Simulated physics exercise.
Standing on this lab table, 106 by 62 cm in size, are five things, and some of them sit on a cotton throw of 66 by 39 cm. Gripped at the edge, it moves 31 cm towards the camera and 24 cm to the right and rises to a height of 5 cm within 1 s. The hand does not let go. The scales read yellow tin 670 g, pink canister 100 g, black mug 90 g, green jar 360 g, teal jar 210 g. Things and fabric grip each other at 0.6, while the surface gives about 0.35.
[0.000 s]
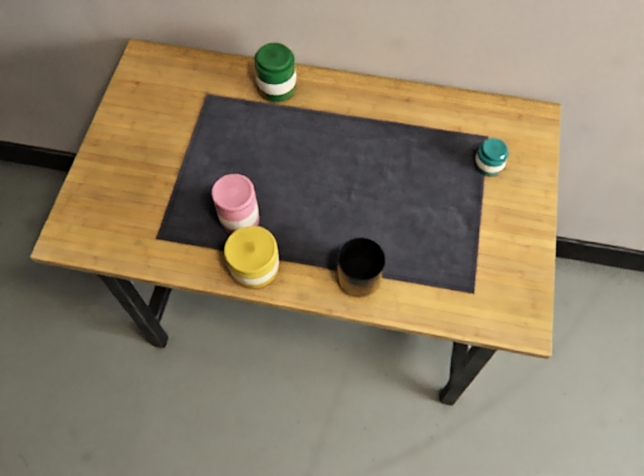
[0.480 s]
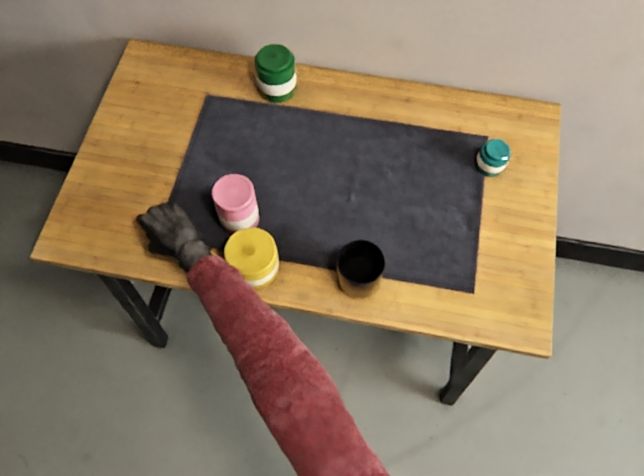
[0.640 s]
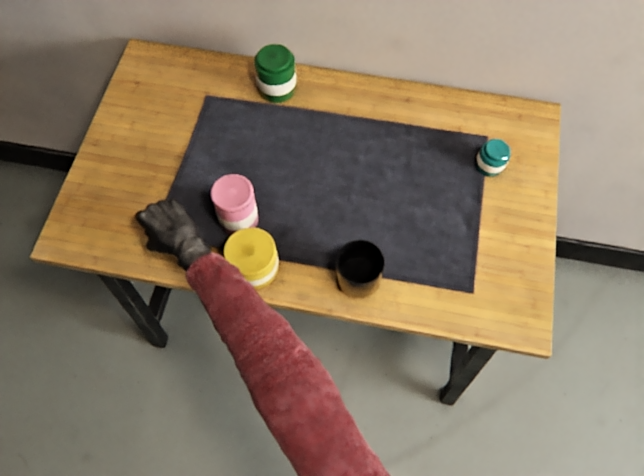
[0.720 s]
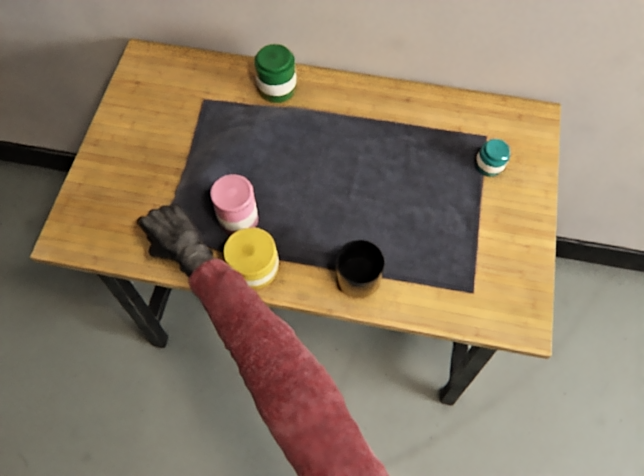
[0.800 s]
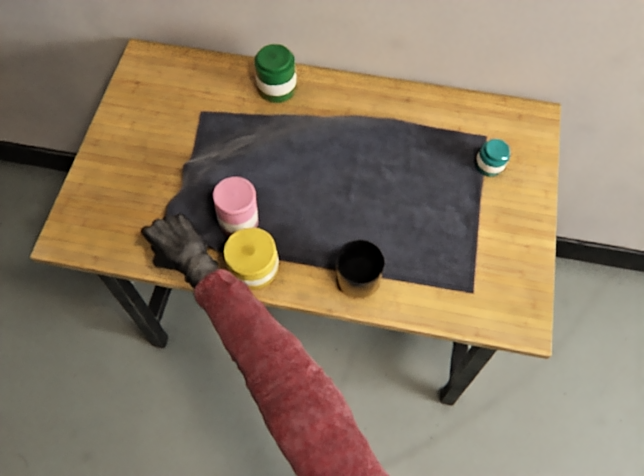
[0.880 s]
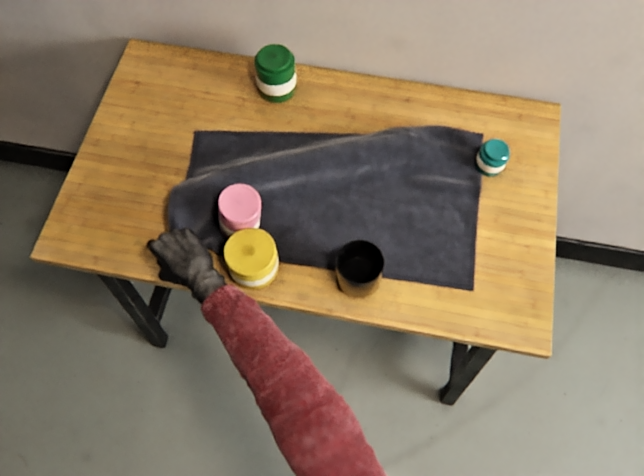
A gloved hand gripping the near left corner of a dark cloth on a wooden table, slowly pulling it into folds.
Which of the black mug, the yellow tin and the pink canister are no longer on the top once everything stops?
Outcome: I think the black mug will hold out up there; I think the yellow tin won't hold out up there; I think the pink canister won't hold out up there.
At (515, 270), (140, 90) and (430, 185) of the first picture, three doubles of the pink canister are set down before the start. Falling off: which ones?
In that order: Stays on, remains, remains.
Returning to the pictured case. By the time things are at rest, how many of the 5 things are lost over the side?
2.
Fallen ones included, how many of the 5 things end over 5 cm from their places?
That gives 3.
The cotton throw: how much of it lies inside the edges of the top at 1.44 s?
I'd say close to 65 per cent of it.
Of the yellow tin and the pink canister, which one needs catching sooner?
That's the yellow one.
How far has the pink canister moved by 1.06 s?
Shift of the pink canister: 4 centimetres.
At 1.1 s, 100 % of the cotton throw is still over the top; pink canister 4 cm off its start, black mug 2 cm off its start, yellow tin 2 cm off its start.
At 1.2 s, 90 % of the cotton throw is still over the top; pink canister on its side, 6 cm off its start, black mug 5 cm off its start, yellow tin 5 cm off its start.
At 1.4 s, 65 % of the cotton throw is still over the top; pink canister on its side, 16 cm off its start at (211, 279), yellow tin on its side, 13 cm off its start at (266, 323), black mug 6 cm off its start at (334, 246).
At 1.6 s, 50 % of the cotton throw is still over the top; yellow tin over the edge, pink canister 24 cm off its start, black mug 6 cm off its start.
At 3.2 s, 0 % of the cotton throw is still over the top; yellow tin over the edge, pink canister over the edge, black mug 6 cm off its start at (334, 246).
